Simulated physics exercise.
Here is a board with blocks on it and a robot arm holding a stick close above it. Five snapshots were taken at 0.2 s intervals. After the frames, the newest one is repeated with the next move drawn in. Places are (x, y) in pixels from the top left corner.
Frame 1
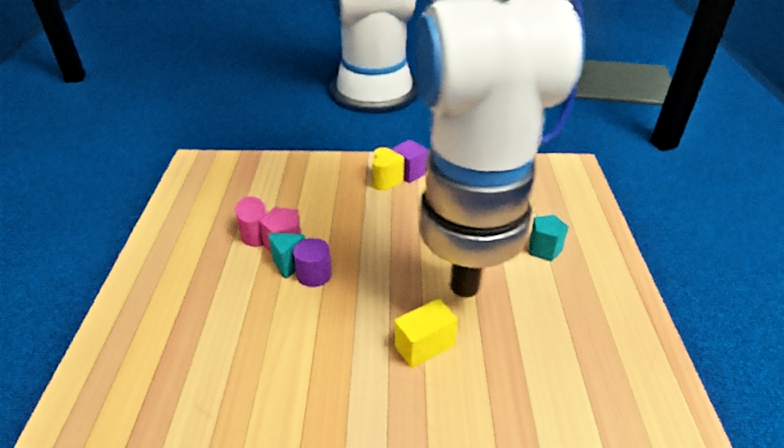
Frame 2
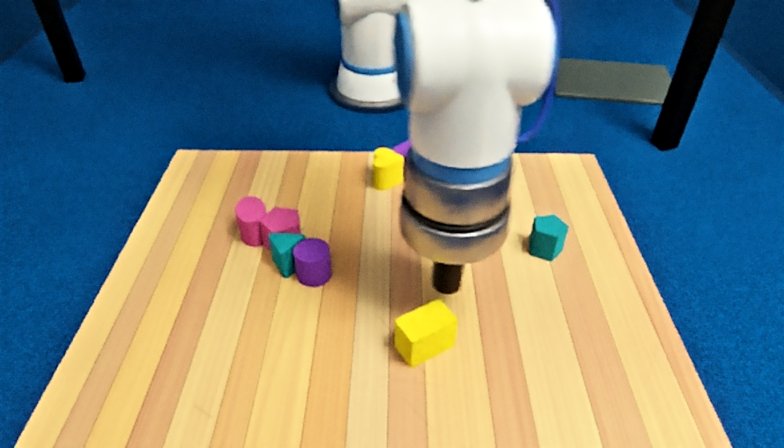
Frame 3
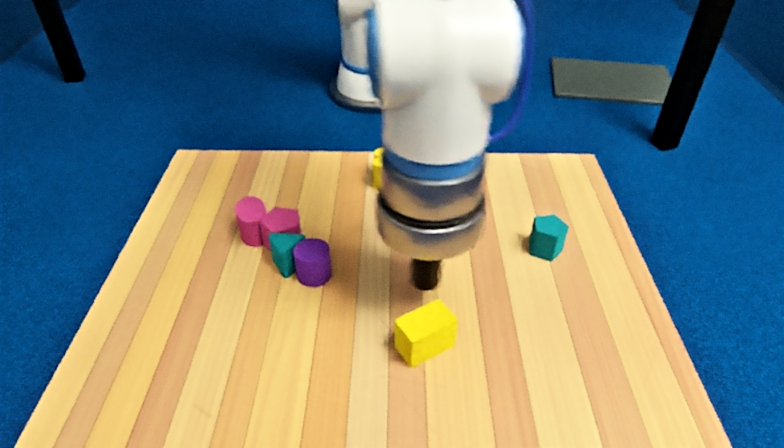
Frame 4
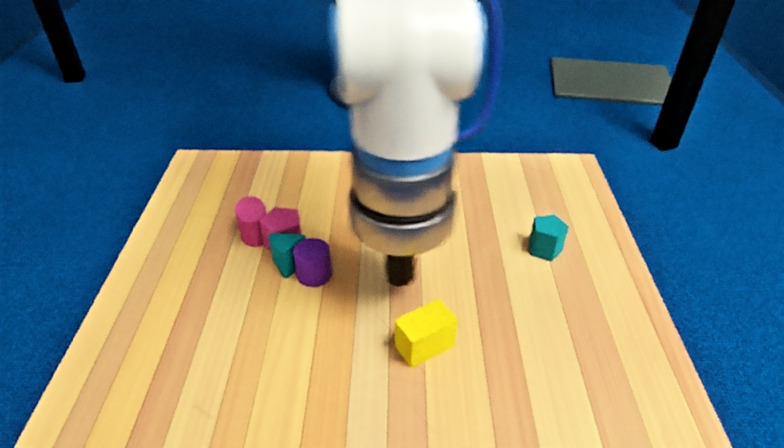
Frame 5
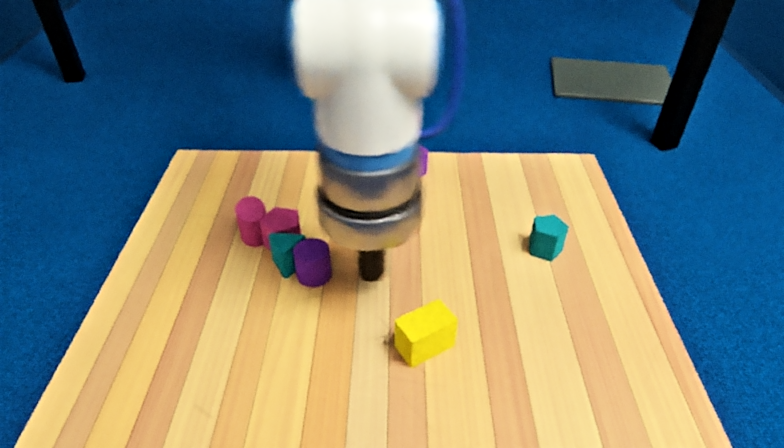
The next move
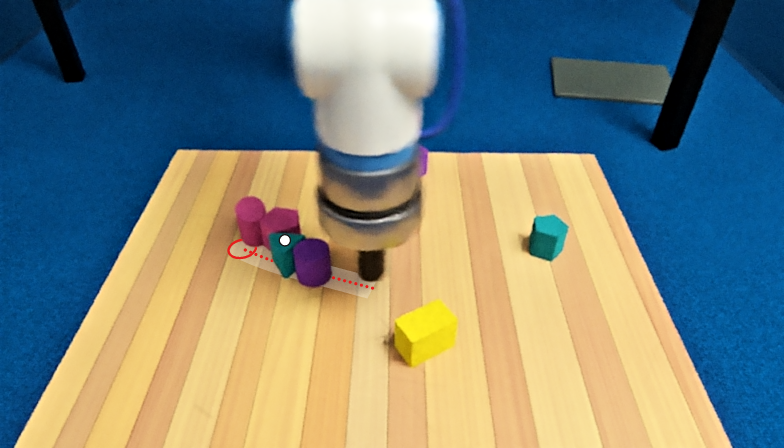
A robot arm with a dark stick moving left above a wooden board, passing behind a yellow block among other coloured blocks.
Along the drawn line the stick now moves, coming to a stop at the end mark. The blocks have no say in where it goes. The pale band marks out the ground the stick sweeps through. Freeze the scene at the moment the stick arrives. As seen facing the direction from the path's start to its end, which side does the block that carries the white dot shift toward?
My answer: Left.
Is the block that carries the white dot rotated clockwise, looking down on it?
I expect not.
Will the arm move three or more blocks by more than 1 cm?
I expect so.
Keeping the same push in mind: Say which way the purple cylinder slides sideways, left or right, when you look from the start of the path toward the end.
It moves over to the left.
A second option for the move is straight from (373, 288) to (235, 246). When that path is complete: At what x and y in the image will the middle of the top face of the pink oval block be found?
The centre of its top will be at (235, 193).
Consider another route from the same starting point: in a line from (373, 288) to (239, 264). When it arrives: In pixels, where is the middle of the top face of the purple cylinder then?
I predict (205, 231).
Drawn move, from (373, 288) through (303, 270) to (242, 249); the dot is on the turquoise triangular block.
The first path, step by step. One third of the way, stick (323, 260); turquoise triangular block (264, 240); purple cylinder (290, 246).
Two thirds of the way, stick (279, 249); pink oval block (248, 207); pink pentagonal block (279, 217); turquoise triangular block (216, 237), turned 15° anticlockwise; purple cylinder (244, 240).
At the end, stick (239, 234); pink oval block (243, 201); pink pentagonal block (273, 212), turned 50° clockwise; turquoise triangular block (175, 240), turned 40° anticlockwise; purple cylinder (206, 234).
